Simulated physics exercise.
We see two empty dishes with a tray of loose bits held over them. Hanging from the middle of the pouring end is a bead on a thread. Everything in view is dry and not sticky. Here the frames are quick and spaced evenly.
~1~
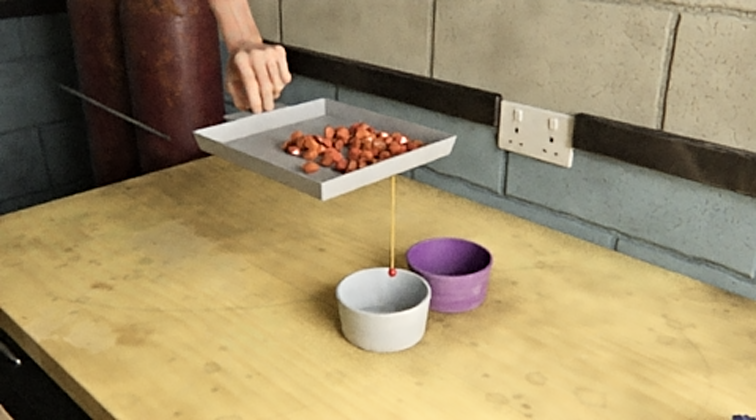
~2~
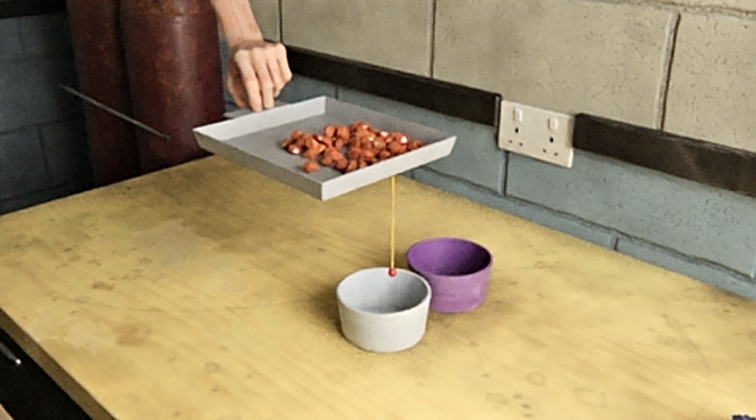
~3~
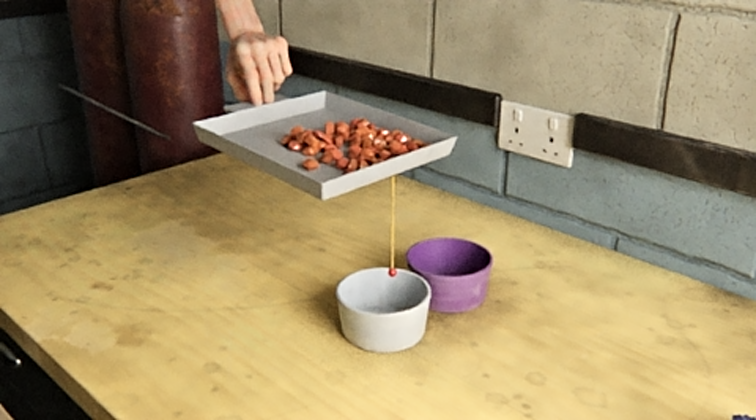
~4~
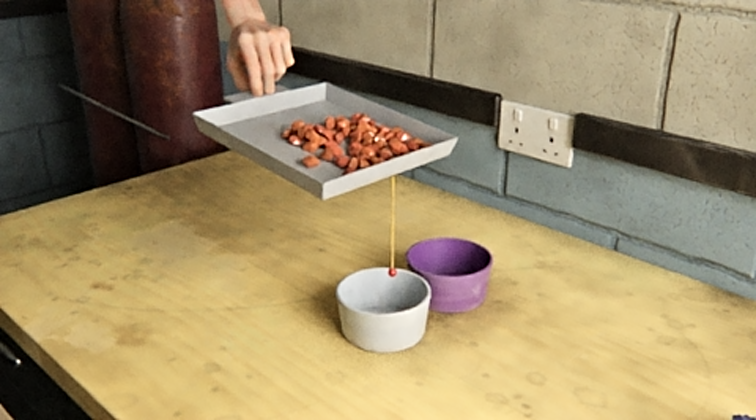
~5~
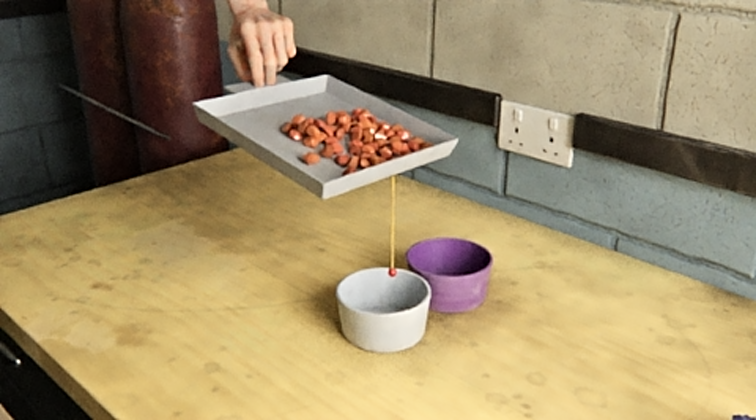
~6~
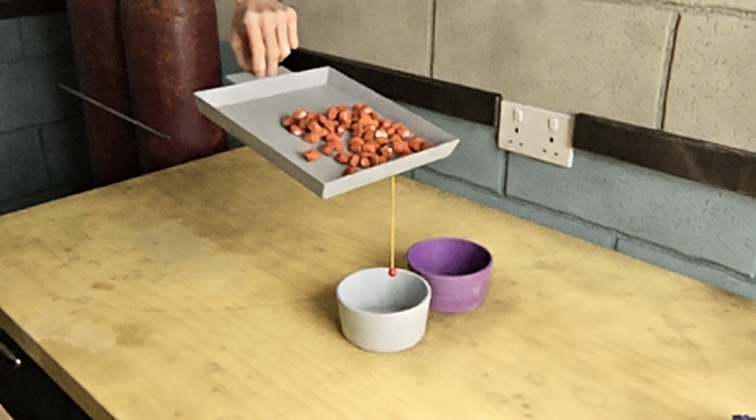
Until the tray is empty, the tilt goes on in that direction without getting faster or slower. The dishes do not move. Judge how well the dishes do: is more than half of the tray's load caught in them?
Minority caught.
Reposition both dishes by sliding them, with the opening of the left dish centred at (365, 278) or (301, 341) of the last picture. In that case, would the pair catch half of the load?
The first try: Not half. The second: Under half.
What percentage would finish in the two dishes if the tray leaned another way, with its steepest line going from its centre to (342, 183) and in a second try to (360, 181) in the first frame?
I'd say some 10 in a hundred at first, then 10 in a hundred.
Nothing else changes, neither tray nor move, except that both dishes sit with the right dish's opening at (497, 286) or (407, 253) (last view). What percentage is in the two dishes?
It works out to 80 percent and then 0 percent.
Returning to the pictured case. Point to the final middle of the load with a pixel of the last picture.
Roughly pixel (477, 334).
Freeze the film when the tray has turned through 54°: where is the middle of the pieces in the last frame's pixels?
(390, 129).
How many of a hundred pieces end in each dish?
In the left dish you'd find about 10 % of the load, and in the right dish about 10 %.
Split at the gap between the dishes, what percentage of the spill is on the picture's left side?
10 %, near enough.
Shortly afterwards, tray tipped steeply; the whole lot on the tray.
Next, tray tipped right over; the bulk on the tray; only a few outside both; near a quarter in the air.
Some moments later, tray tipped past a quarter turn; a little in the left dish; a little in the right dish; the bulk outside both.
In the end, tray tipped past a quarter turn; a little in the left dish; a little in the right dish; the bulk outside both.
